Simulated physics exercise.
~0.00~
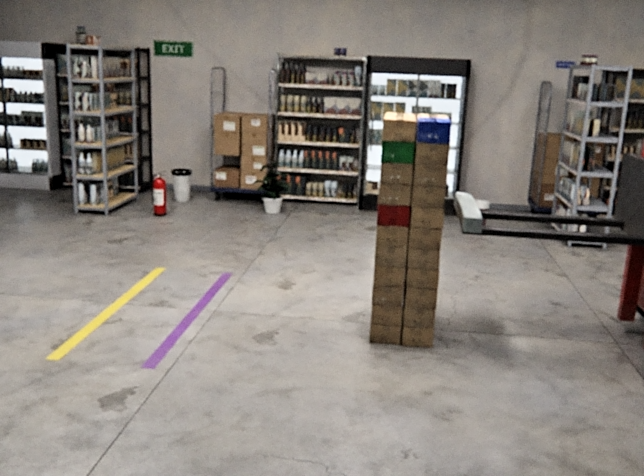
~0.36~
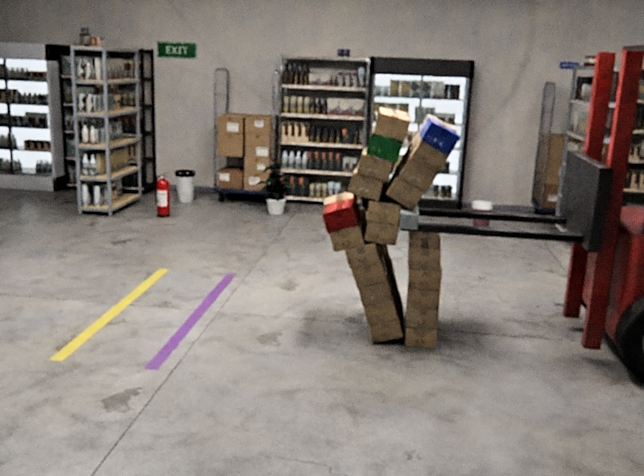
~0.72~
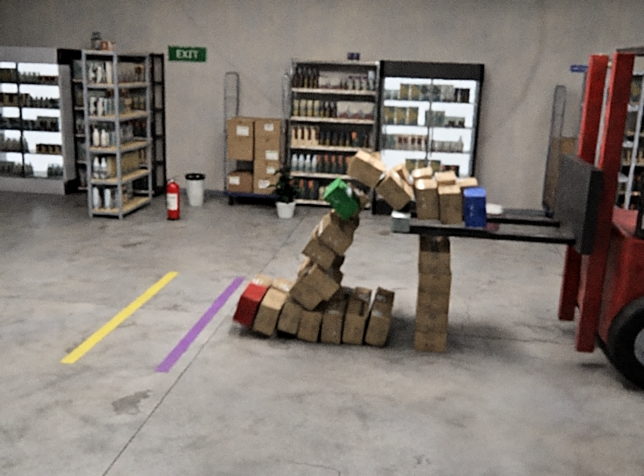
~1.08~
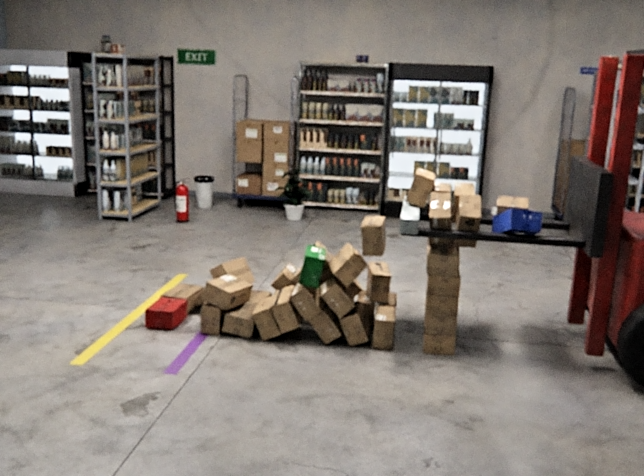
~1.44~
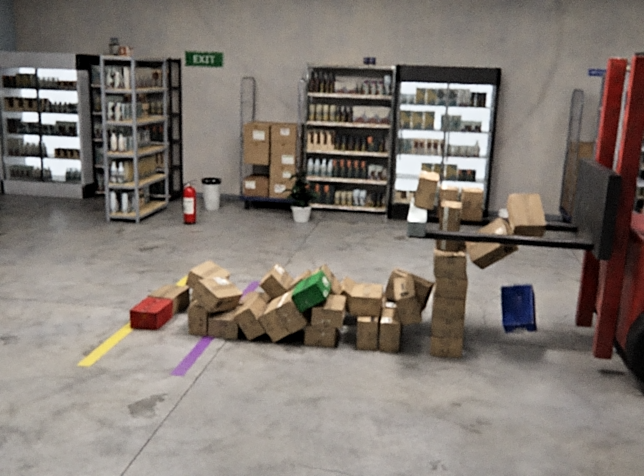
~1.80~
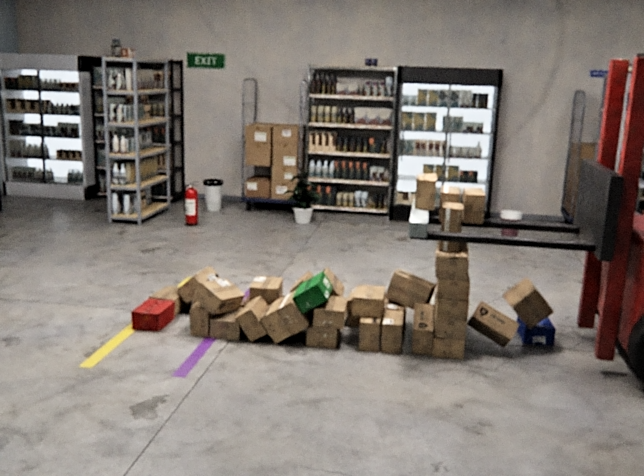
Warehouse floor with forklift beam toppling tall stacked cartons, red one landing upside down beyond purple line, blue one dropping beside forklift.
